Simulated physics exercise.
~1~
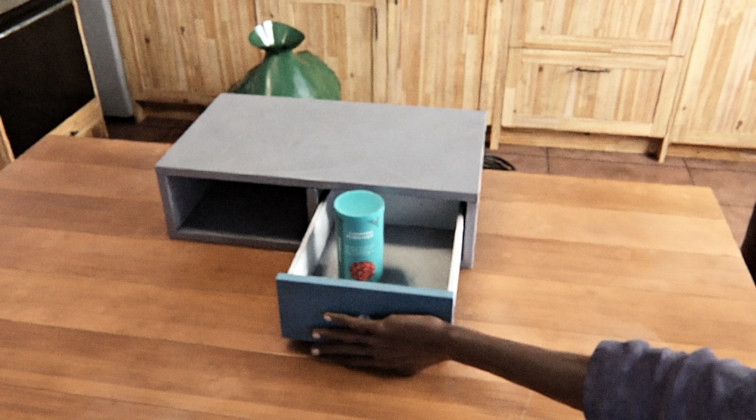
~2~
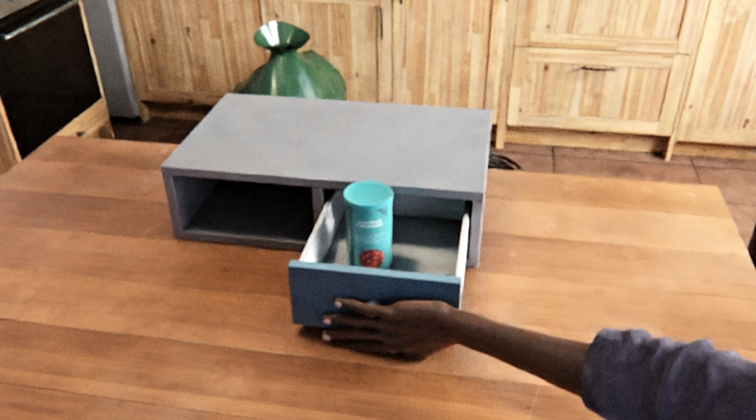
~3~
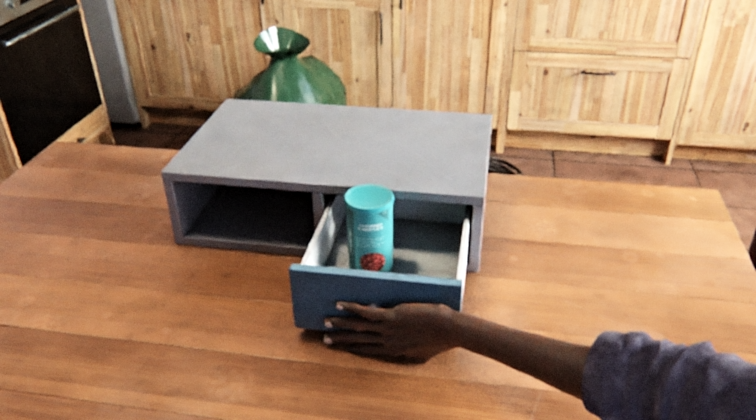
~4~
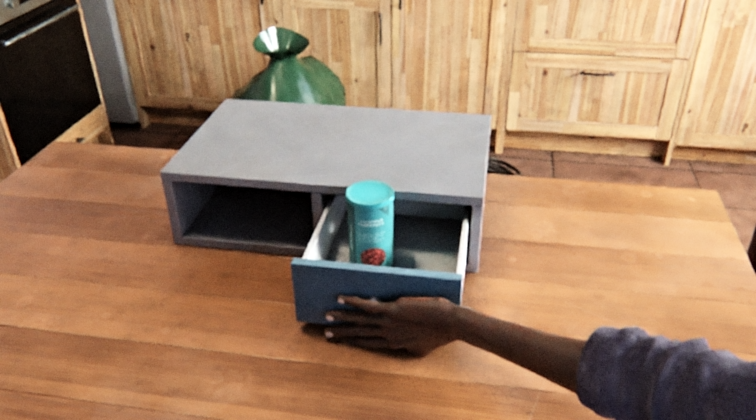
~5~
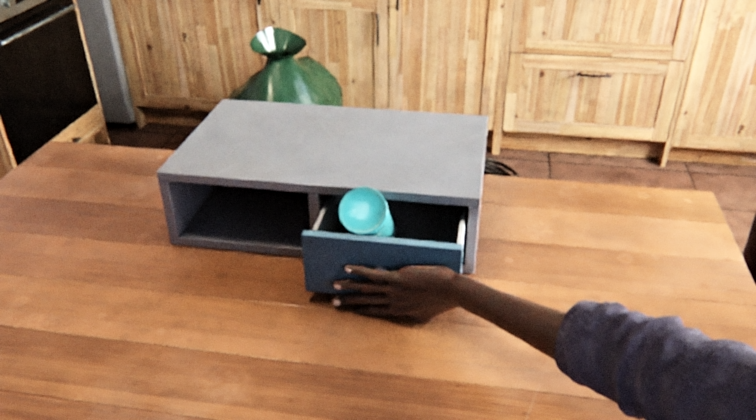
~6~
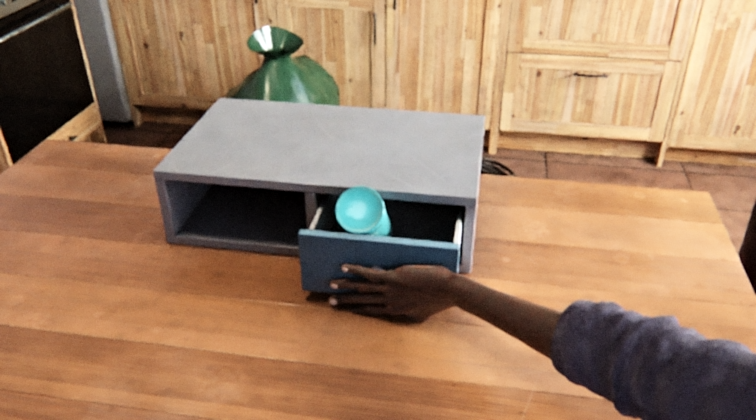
At the start, an open blue-fronted drawer juts from the right side of a grey chest on a wooden table, with a turquoise pot standing upright inside. A hand reaching in from the right rests against the drawer front, and little changes at first apart from a slight sway of the view. Then the hand pushes the drawer partway in, and the pot tips forward, its round top turning toward the viewer. The drawer goes no farther. At the end it remains ajar, with the pot leaning in the opening and the hand still on the front.
